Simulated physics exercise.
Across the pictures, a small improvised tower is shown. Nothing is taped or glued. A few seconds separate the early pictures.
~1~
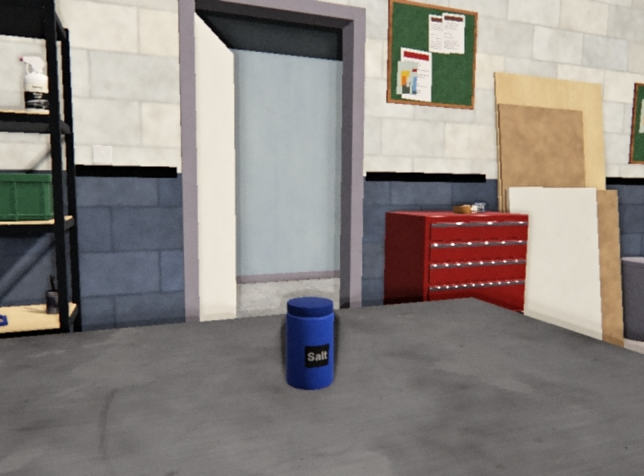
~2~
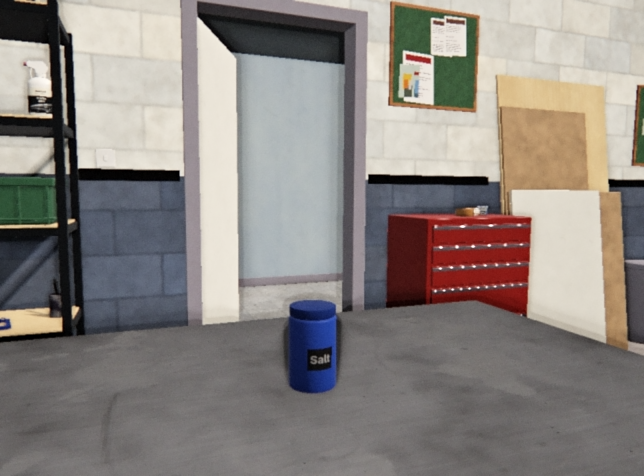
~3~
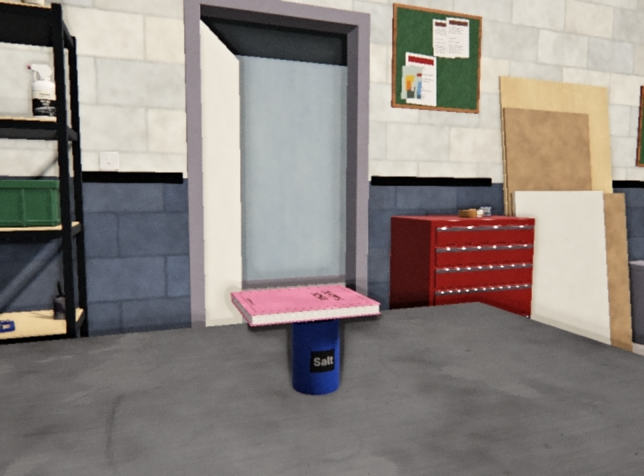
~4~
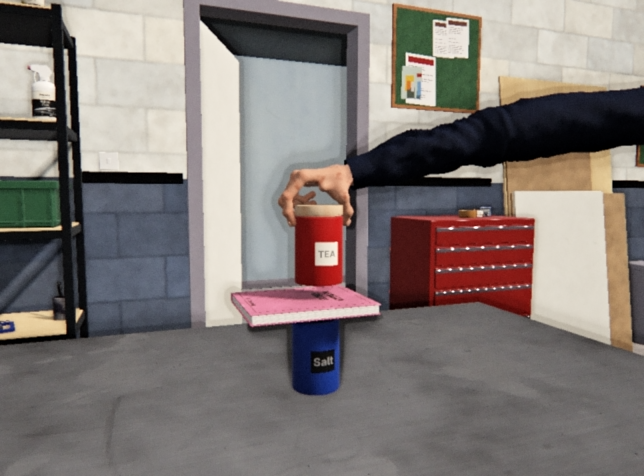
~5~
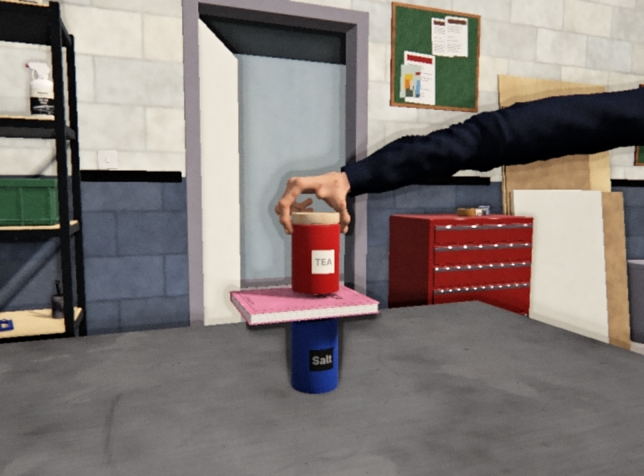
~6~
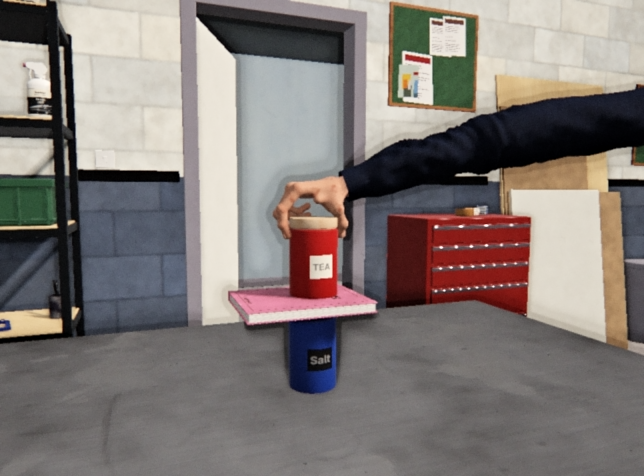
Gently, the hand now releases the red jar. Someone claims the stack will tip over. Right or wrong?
Wrong, it stays upright.
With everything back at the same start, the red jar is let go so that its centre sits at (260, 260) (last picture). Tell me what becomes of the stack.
Then it comes apart.
Then, 0.30 s after the last picture, nothing has stirred.
Then, 0.70 s after the last picture, red jar resting near (314, 256).
At rest, all 3 in place. Seen from the same camera at the end, red jar near (314, 256). The stack keeps its balance.
